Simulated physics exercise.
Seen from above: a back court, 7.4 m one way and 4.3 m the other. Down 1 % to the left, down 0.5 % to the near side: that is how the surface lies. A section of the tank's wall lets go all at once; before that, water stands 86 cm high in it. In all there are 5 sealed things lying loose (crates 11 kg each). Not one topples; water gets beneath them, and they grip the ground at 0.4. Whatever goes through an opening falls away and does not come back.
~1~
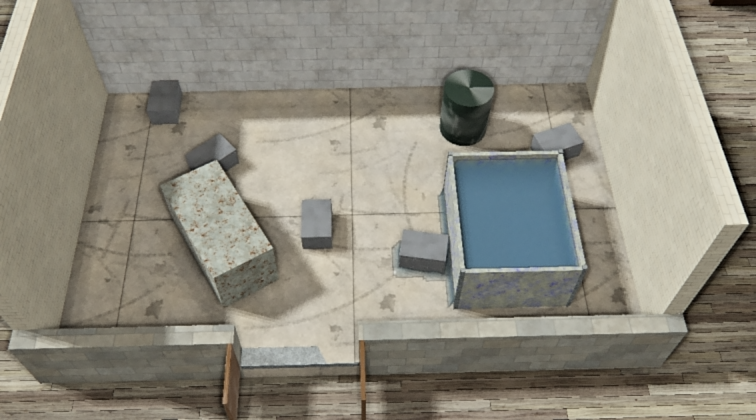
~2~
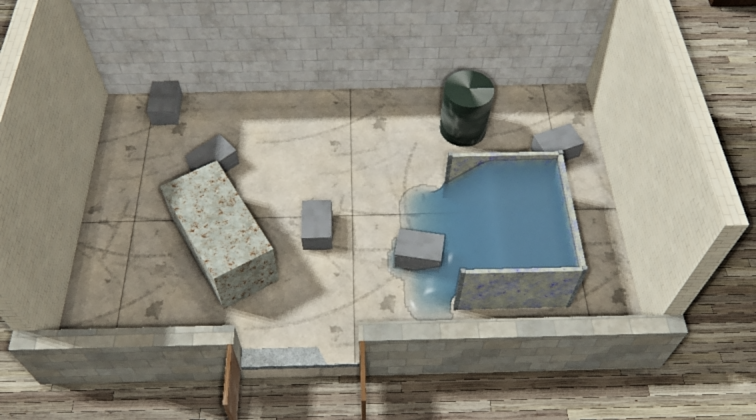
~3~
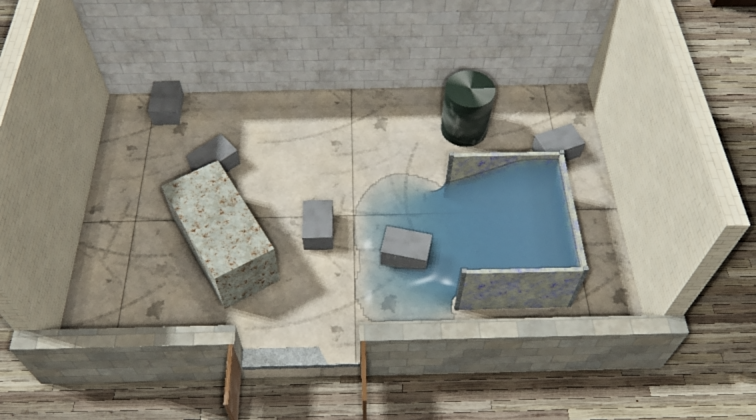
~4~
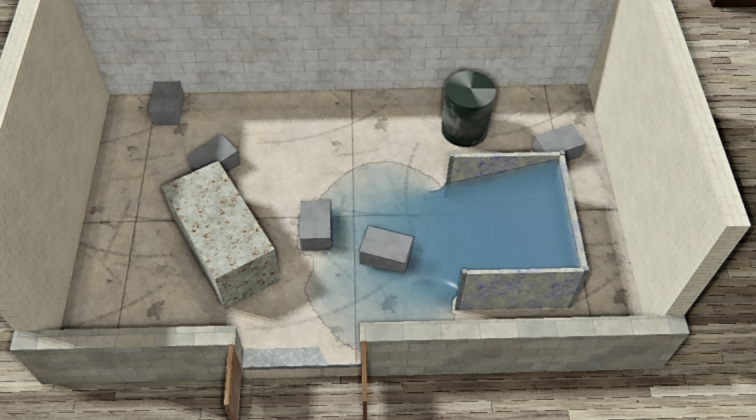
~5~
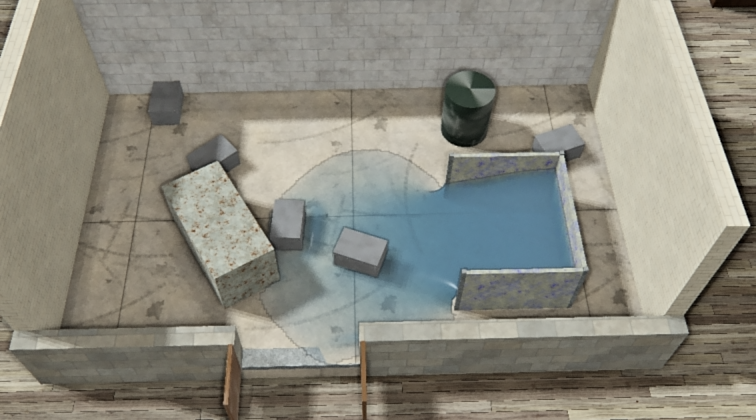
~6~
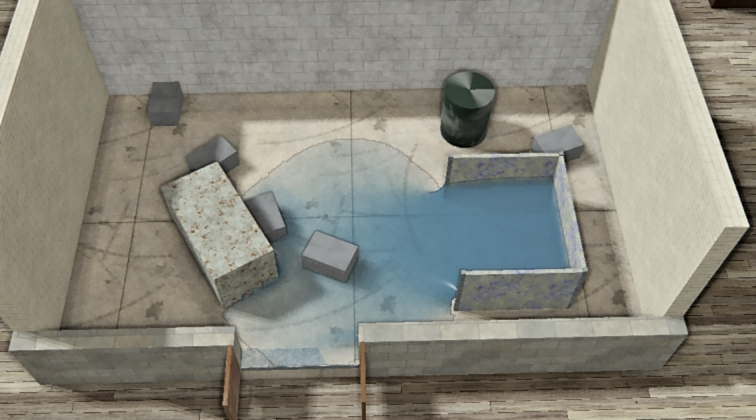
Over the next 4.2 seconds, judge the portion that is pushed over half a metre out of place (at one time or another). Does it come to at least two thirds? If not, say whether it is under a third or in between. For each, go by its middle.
Yes, two thirds or more.
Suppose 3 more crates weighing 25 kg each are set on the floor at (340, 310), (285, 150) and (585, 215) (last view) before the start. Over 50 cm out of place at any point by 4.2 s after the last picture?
In the order asked: Above the mark; above the mark; below the mark.
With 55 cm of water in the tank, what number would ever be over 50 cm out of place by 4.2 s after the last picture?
So the tally would be 4.
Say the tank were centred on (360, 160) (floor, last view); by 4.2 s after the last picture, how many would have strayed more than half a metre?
Result: 3 of them.
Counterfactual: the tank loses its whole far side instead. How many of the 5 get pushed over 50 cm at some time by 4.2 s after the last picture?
Then it comes to 3.
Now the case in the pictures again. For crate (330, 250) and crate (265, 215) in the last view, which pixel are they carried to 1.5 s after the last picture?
Approx. (258, 313); approx. (160, 115).
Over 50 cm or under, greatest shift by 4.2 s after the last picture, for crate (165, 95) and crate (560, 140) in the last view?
The first one is overshooting and the second one is undershooting.
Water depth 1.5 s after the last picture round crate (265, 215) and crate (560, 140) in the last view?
About 7 and 0 cm.
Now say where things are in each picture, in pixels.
A crate at (424, 245) rests on the ground; a crate at (317, 218) rests on the ground; water covers 2.5 m2; 0 of 5 have shifted, in the first picture.
A crate at (420, 245), on the bottom, 6 cm from its start; a crate at (317, 218), on the bottom; water covers 3.7 m2; 1 of 5 have shifted, in the second picture.
A crate at (407, 243) rests on the ground, 24 cm from its start; a crate at (318, 218) rests on the ground; water covers 5.3 m2; 1 of 5 have shifted, in the third picture.
A crate at (387, 244), afloat, 51 cm from its start; a crate at (316, 219), on the bottom, 3 cm from its start; 7.0 m2 under water; 1 of 5 have shifted, in the fourth picture.
A crate at (361, 246) floats, 84 cm from its start; a crate at (287, 218) rests on the ground, 40 cm from its start; 8.9 m2 under water; 2 of 5 have shifted, in the fifth picture.
A crate at (330, 251) floats, 122 cm from its start; a crate at (264, 214), on the bottom, 71 cm from its start; 10.6 m2 under water; 2 of 5 have shifted, in the sixth picture.
Then, 0.4 s after the last picture 2 of 5 are over 50 cm from their spots; 2 afloat.
Then, 1.5 s after the last picture 4 of 5 are over 50 cm from their spots; 4 afloat.
Then, 2.8 s after the last picture 4 of 5 are over 50 cm from their spots; 4 afloat.
Then, 4.2 s after the last picture 4 of 5 are over 50 cm from their spots, and 4 have been at some point; 4 afloat.
